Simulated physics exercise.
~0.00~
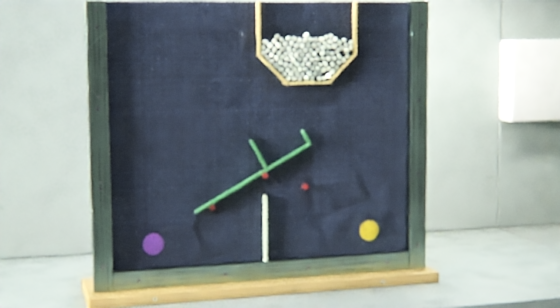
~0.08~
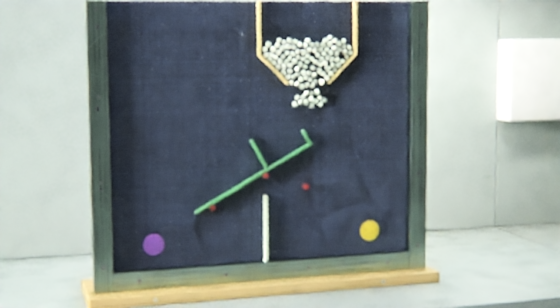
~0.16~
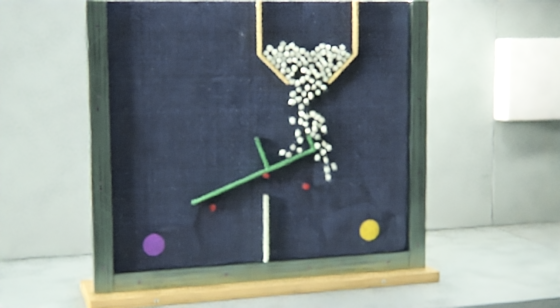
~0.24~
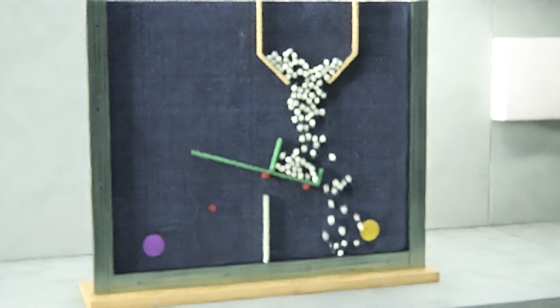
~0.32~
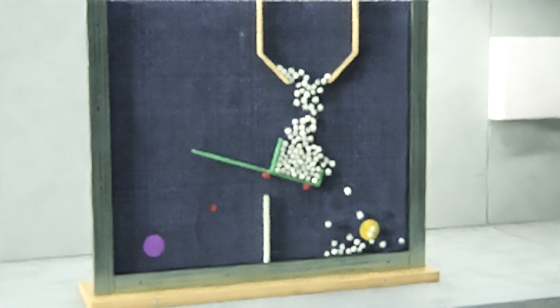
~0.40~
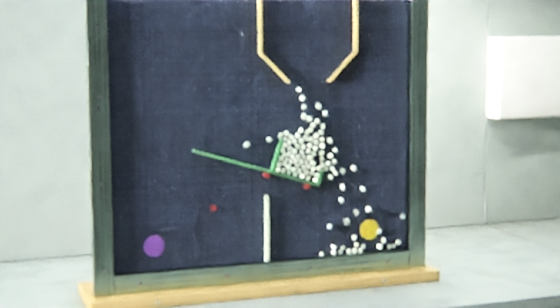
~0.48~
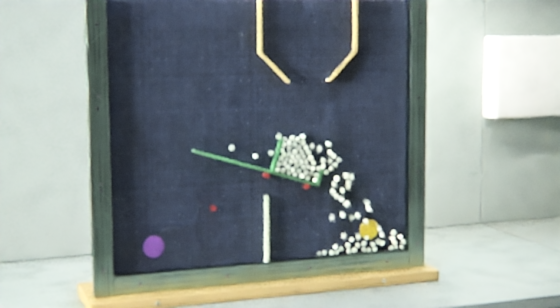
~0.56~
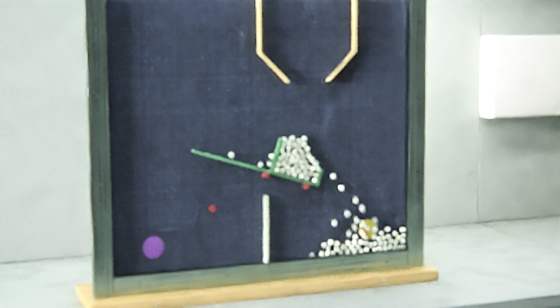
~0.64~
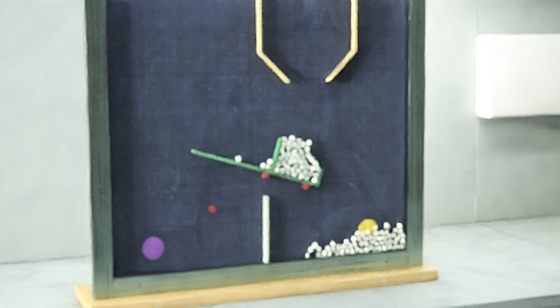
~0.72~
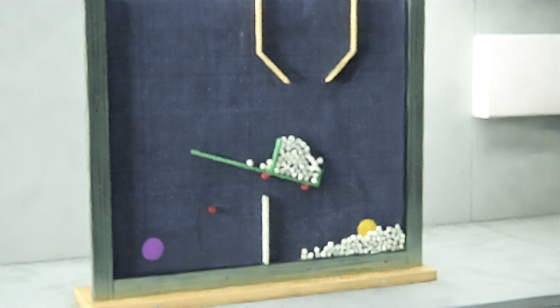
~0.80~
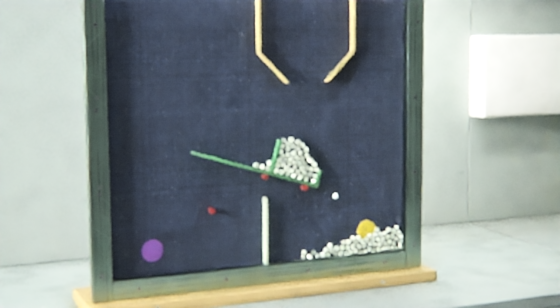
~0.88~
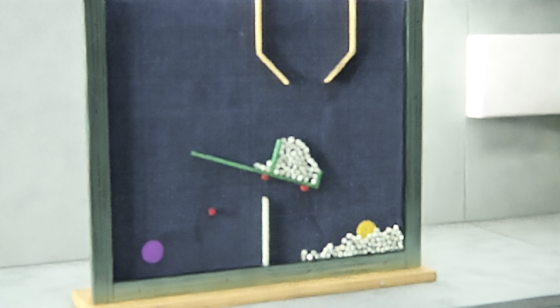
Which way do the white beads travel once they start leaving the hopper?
The white beads move down, dropping onto the green tray, with many continuing to the bottom of the case.
